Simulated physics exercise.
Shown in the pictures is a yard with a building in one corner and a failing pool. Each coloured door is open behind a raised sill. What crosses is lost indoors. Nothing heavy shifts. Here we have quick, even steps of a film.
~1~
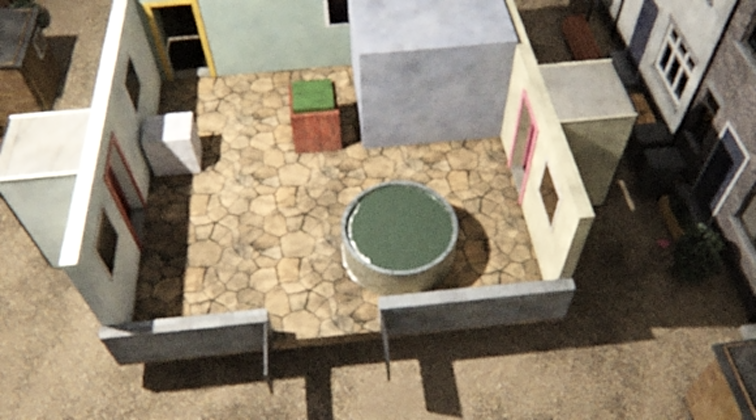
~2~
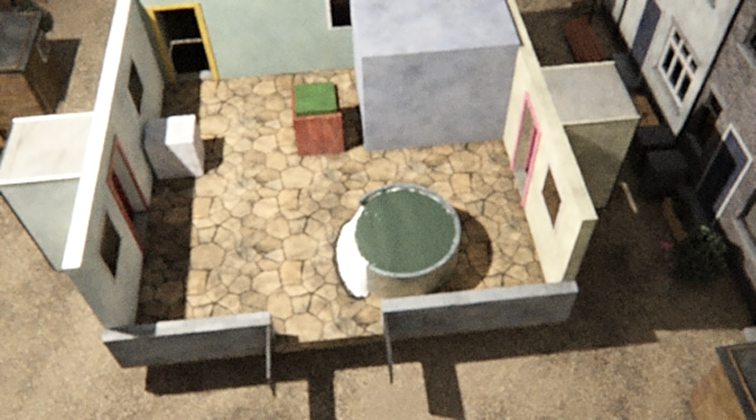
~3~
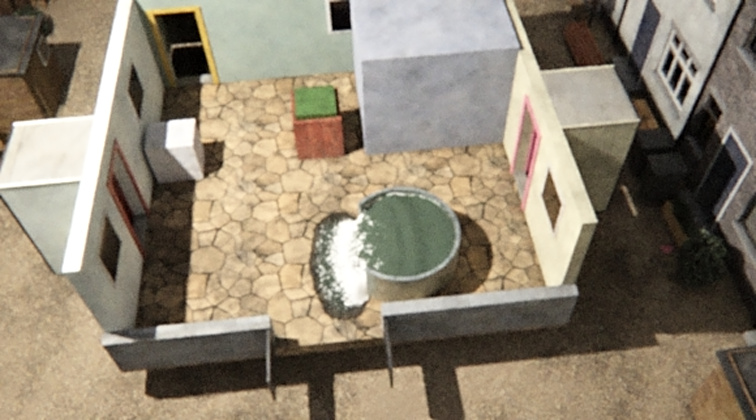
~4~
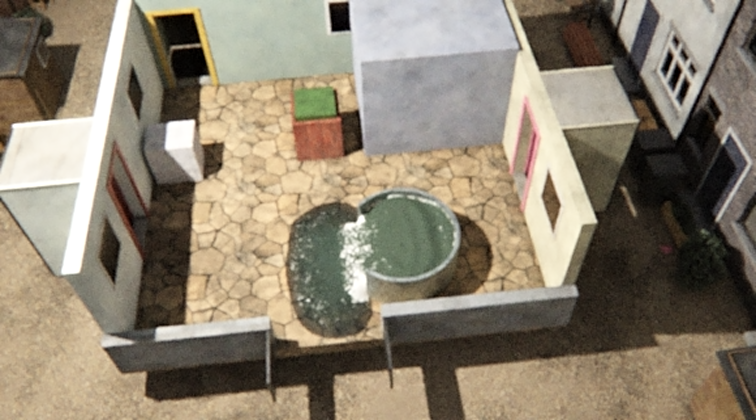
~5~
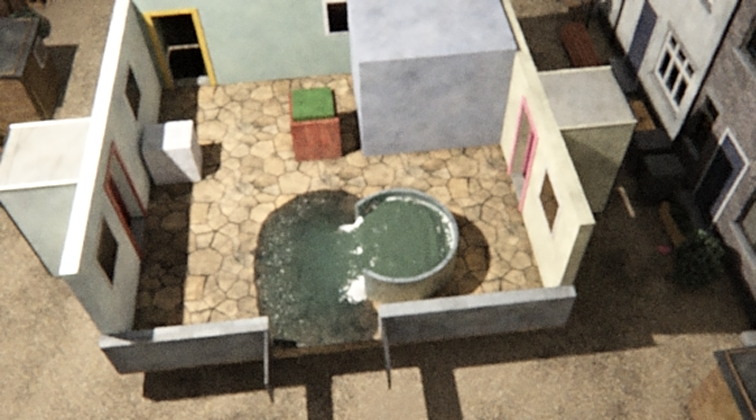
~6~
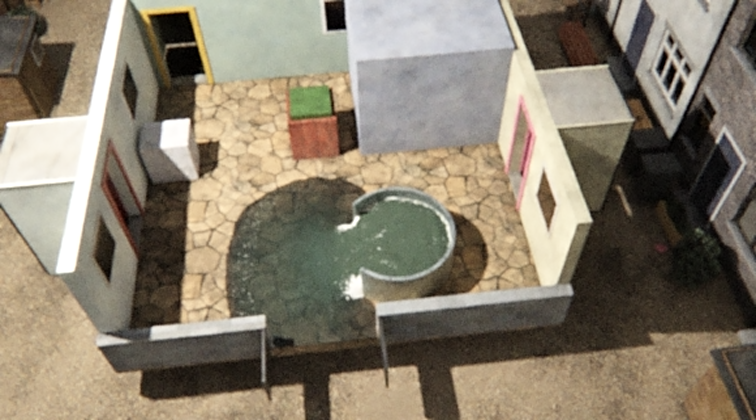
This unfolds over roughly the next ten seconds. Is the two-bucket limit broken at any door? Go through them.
The pink door will respect the limit; the yellow door will respect the limit; the red door will break the limit.
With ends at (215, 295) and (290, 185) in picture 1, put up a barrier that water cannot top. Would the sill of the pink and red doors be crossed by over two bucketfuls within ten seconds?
Pink: Falls short; red: Falls short.
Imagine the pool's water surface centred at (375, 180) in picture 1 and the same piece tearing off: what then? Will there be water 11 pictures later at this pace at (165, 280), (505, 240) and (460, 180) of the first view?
First spot gets drenched, second spot stays unwetted, third spot stays unwetted.
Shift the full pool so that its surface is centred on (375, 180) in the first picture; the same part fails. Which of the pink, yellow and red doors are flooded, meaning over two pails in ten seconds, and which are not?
Result - pink undershoots, yellow overshoots, red overshoots.
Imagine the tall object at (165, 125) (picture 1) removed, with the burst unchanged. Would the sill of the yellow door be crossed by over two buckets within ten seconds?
Yellow exceeds it.
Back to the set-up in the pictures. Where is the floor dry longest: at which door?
The pink-painted one.
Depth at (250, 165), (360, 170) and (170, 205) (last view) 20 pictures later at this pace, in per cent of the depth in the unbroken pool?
Respectively near 2, 0 and 30 per cent.
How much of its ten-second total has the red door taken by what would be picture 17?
It should be near 20 percent of the ten-second total.
A moment on, water covers 40 % of the floor; the pink door not reached, the yellow door not reached, the red door wet at the sill, nothing in.
Next, water covers 45 % of the floor; the pink door not reached, the yellow door not reached, the red door under two buckets in.
Then, water covers 50 % of the floor; the pink door not reached, the yellow door wet at the sill, nothing in, the red door over two buckets in.
Later, water covers 65 % of the floor; the pink door not reached, the yellow door under two buckets in, the red door far over two buckets in.
In the end, water covers 90 % of the floor; the pink door wet at the sill, nothing in, the yellow door under two buckets in, the red door far over two buckets in.
